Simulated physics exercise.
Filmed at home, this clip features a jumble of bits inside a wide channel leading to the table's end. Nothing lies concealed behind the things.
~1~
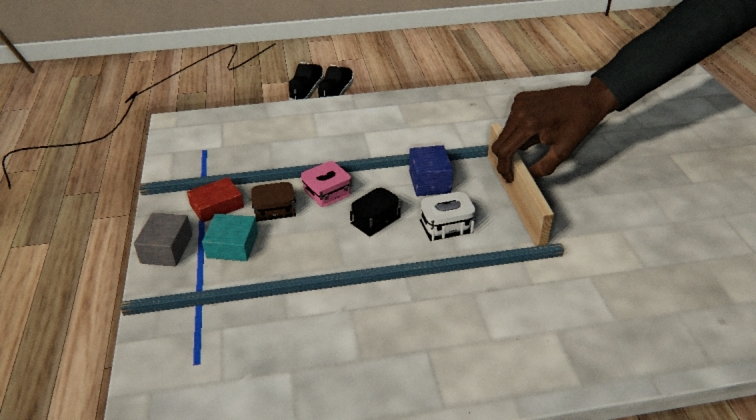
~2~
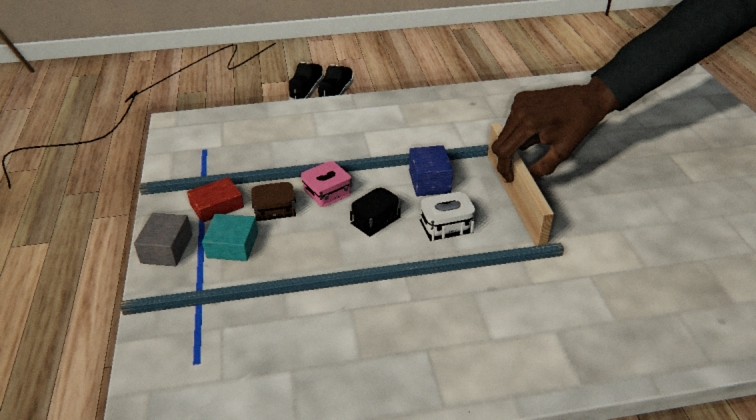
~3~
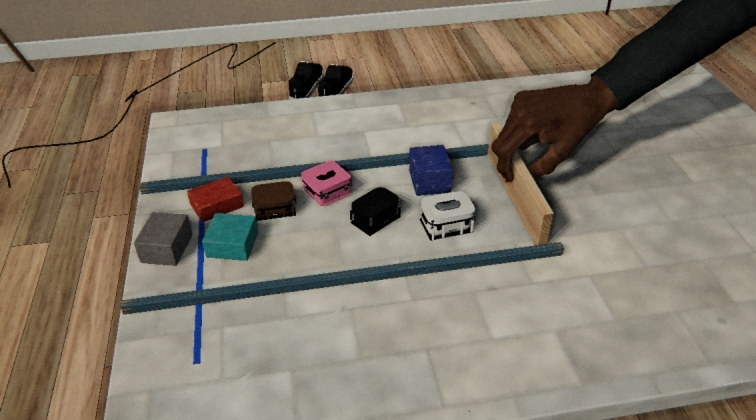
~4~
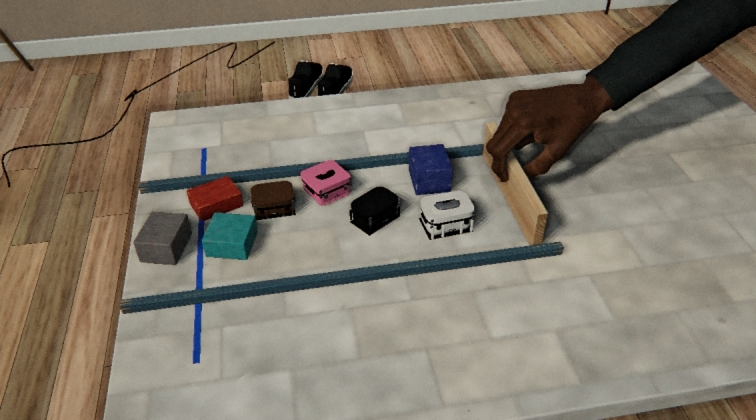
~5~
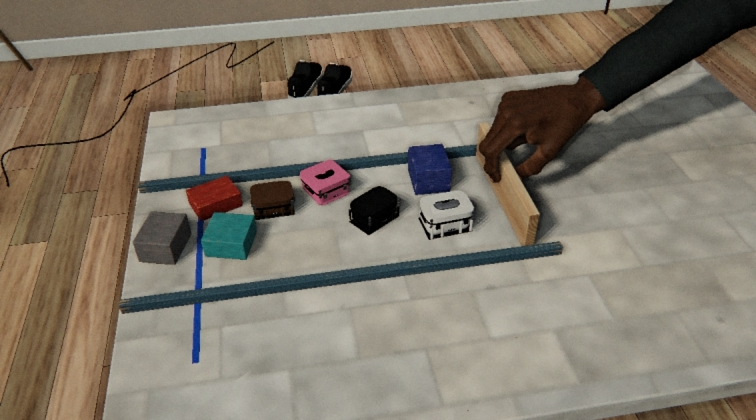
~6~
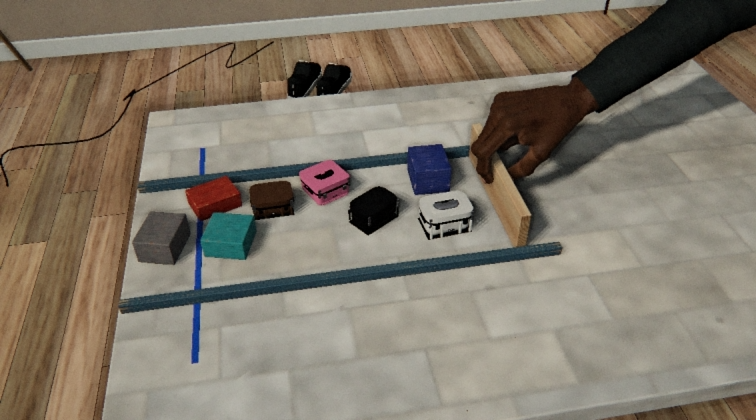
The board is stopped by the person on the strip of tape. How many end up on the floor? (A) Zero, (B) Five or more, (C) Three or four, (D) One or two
The answer is C.
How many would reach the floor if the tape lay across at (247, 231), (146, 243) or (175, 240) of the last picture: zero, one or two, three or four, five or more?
So, taking them in turn, I'd give 1 or 2; 5 or more; five or more.
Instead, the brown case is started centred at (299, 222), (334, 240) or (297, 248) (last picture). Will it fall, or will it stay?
Brown case: Safe; safe; safe.
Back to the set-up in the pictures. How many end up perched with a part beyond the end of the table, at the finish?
My count gives 2.
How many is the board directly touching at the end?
The number is 2.
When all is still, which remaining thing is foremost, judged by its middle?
That would be the pink case.
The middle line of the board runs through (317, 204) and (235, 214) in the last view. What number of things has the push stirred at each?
At the first place 7, at the second 8.
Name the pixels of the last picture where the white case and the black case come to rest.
White case at about (171, 250), black case at about (144, 231).
Soon after, none off yet; grey block at rest near (162, 237); red block at rest near (214, 198); turquoise block at rest near (229, 236).
After that, none off yet; grey block moving near (154, 240); red block displaced about its own width near (151, 200); turquoise block displaced about its own width near (198, 248).
In the end, the number that fall off is three or four; gone, brown case, turquoise block, red block and grey block.
